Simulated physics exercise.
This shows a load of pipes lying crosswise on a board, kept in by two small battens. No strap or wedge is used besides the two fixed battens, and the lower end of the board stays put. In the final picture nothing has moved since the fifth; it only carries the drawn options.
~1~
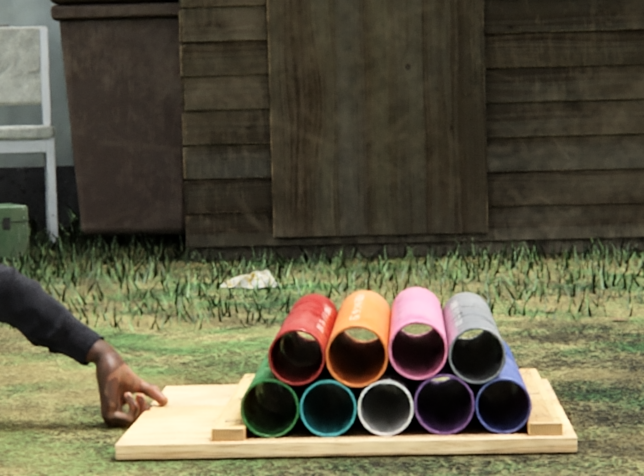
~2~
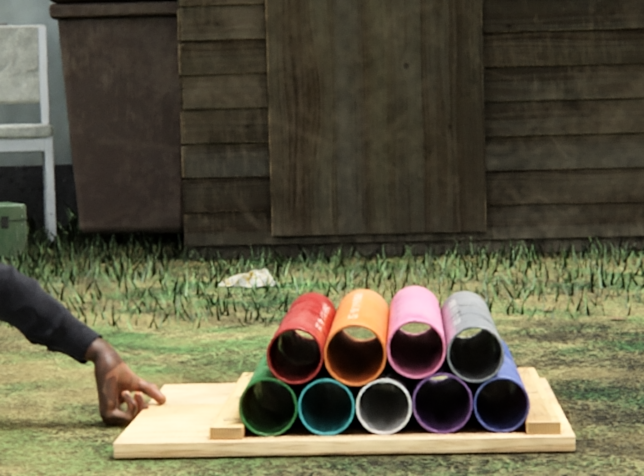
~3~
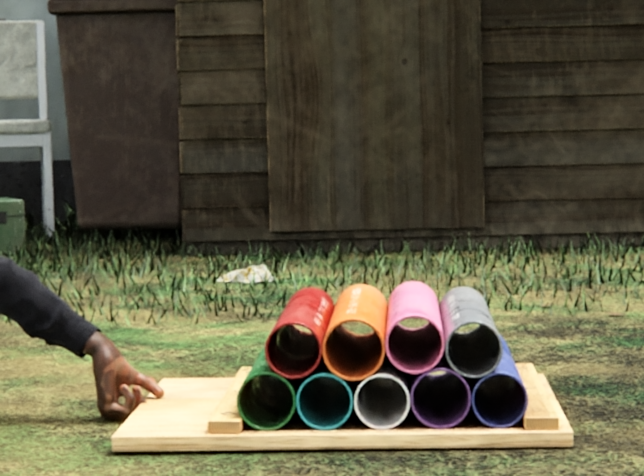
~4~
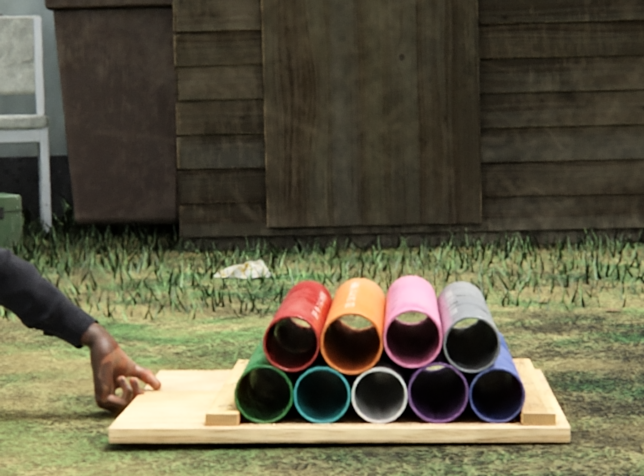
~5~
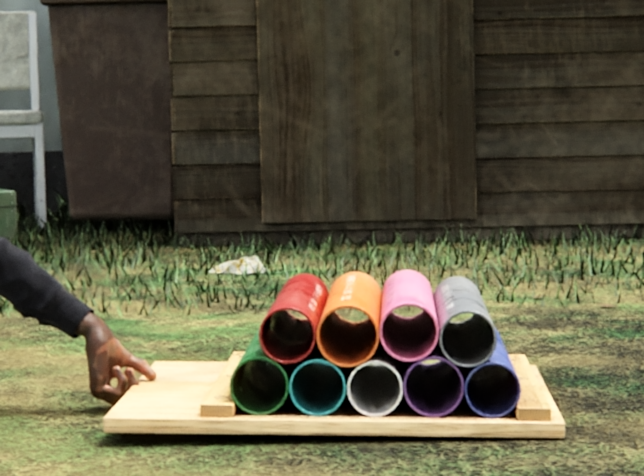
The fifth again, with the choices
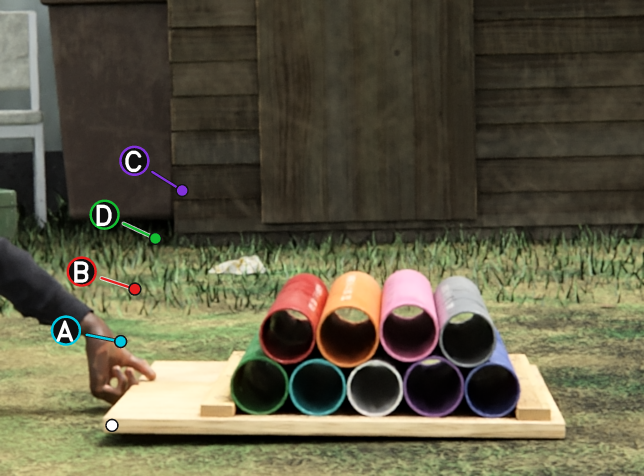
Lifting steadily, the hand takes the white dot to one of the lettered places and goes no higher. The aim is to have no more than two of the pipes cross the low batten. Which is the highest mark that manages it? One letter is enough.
No higher than B.
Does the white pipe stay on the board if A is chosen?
The white pipe: Yes.
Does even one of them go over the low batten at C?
Yes.
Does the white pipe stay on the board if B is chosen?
The white pipe: Yes.
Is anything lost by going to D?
At D: Yes.
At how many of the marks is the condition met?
Two of them.
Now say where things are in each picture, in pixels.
Board (351, 410); green pipe (270, 408); turquoise pipe (328, 408), in the first frame.
Turquoise pipe (326, 407); white pipe (384, 407), in the second frame.
Board (347, 403); green pipe (266, 401); orange pipe (354, 349), in the third frame.
Board (344, 397); green pipe (264, 394); turquoise pipe (322, 395), in the fourth frame.
Board (339, 390); green pipe (260, 386); turquoise pipe (317, 388), in the fifth frame.
On the marked copy, A at (120, 342); B at (135, 289); C at (182, 191); D at (156, 239); the white dot at (112, 426).
Following B. Soon after the start, board at 14°.
Later, board at 19°.
In the end, board at 19°, none over the low batten.
As for the rest, A none over the low batten; C nine over the low batten; D four over the low batten (orange, pink, red, grey).
